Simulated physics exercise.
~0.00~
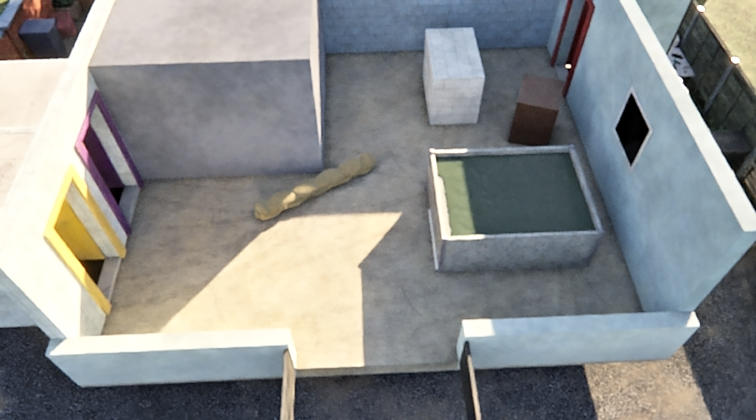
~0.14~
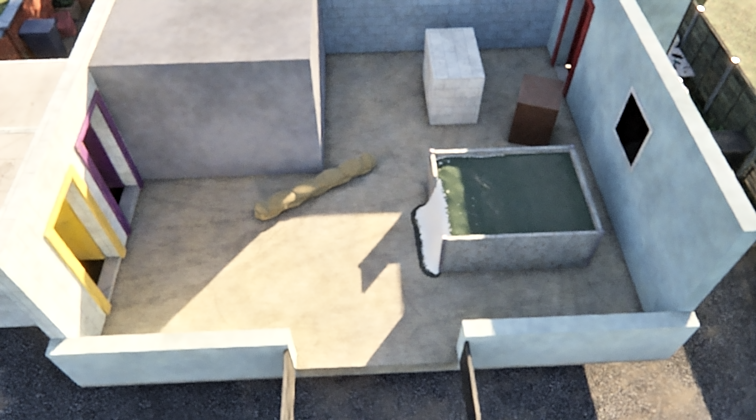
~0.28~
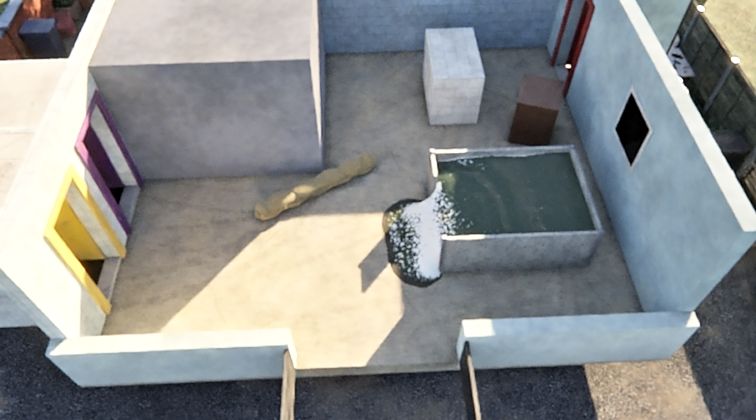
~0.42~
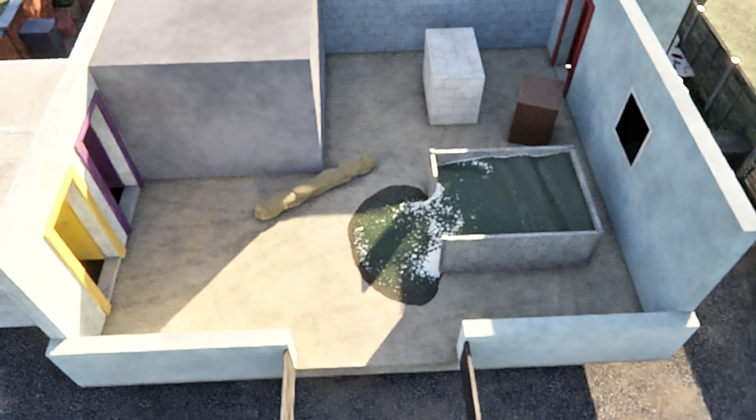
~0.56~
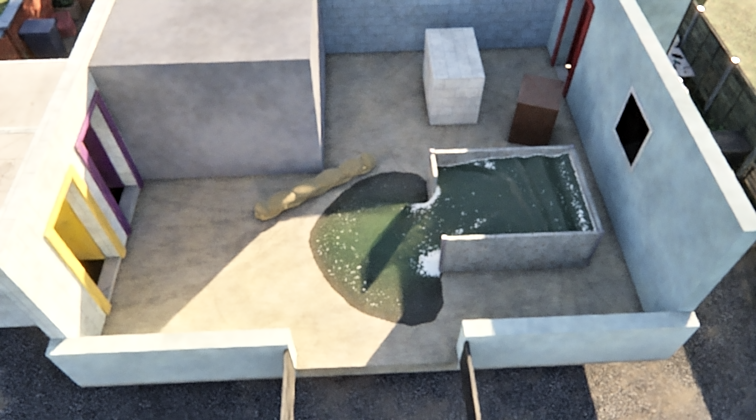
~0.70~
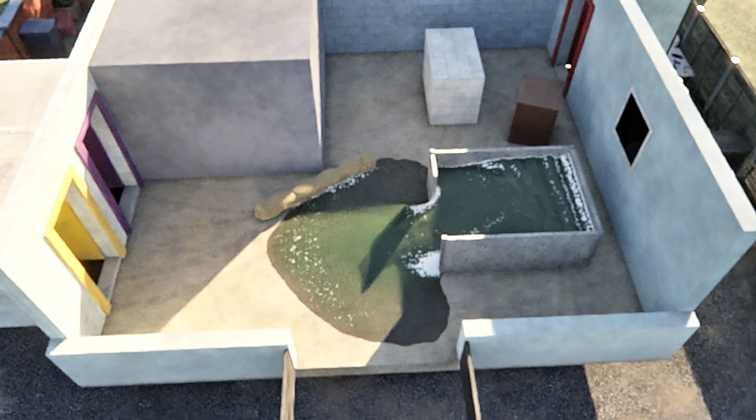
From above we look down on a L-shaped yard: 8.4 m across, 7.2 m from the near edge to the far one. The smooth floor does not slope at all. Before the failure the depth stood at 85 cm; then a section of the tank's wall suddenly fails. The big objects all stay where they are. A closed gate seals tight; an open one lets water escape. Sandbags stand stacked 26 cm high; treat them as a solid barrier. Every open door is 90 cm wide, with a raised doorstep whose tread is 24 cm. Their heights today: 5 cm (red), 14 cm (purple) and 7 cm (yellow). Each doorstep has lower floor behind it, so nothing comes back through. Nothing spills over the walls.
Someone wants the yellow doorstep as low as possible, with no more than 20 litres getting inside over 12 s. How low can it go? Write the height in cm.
Around 31 cm would do.
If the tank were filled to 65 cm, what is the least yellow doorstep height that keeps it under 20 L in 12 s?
Then around 22 centimetres.
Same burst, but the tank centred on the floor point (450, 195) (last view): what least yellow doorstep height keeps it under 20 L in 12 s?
A minimum of about 30 cm.
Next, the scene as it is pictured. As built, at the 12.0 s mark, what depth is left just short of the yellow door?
About 10.5 cm.
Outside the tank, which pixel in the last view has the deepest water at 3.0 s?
At about pixel (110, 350).
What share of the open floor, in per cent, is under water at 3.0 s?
I'd say near 40 percent.
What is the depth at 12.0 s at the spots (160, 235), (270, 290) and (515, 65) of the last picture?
Roughly 10, 9 and 1 cm, in turn.
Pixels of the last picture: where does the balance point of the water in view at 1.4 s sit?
It lies near (438, 234) in the last picture.
After 1.4 s water covers 35 % of the floor, deepest (45 cm) near (433, 247); 7 cm at the yellow door, 0 litres in over its 7 cm doorstep.
After 3.0 s water covers 40 % of the floor, deepest (46 cm) near (110, 350); 33 cm at the yellow door, 216 litres in over its 7 cm doorstep.
After 12.0 s water covers 75 % of the floor, deepest (12 cm) near (142, 186); 10 cm at the yellow door, 605 litres in over its 7 cm doorstep.
At the yellow door as built, the water arrived by 1.4 s and peaked near 33 cm at 3.0 s.
Run again over the same 12 s with other heights there, 46 litres in over 27 cm, 4 litres over 36.5 cm. The limit of 20 litres is kept from about 31 cm up.
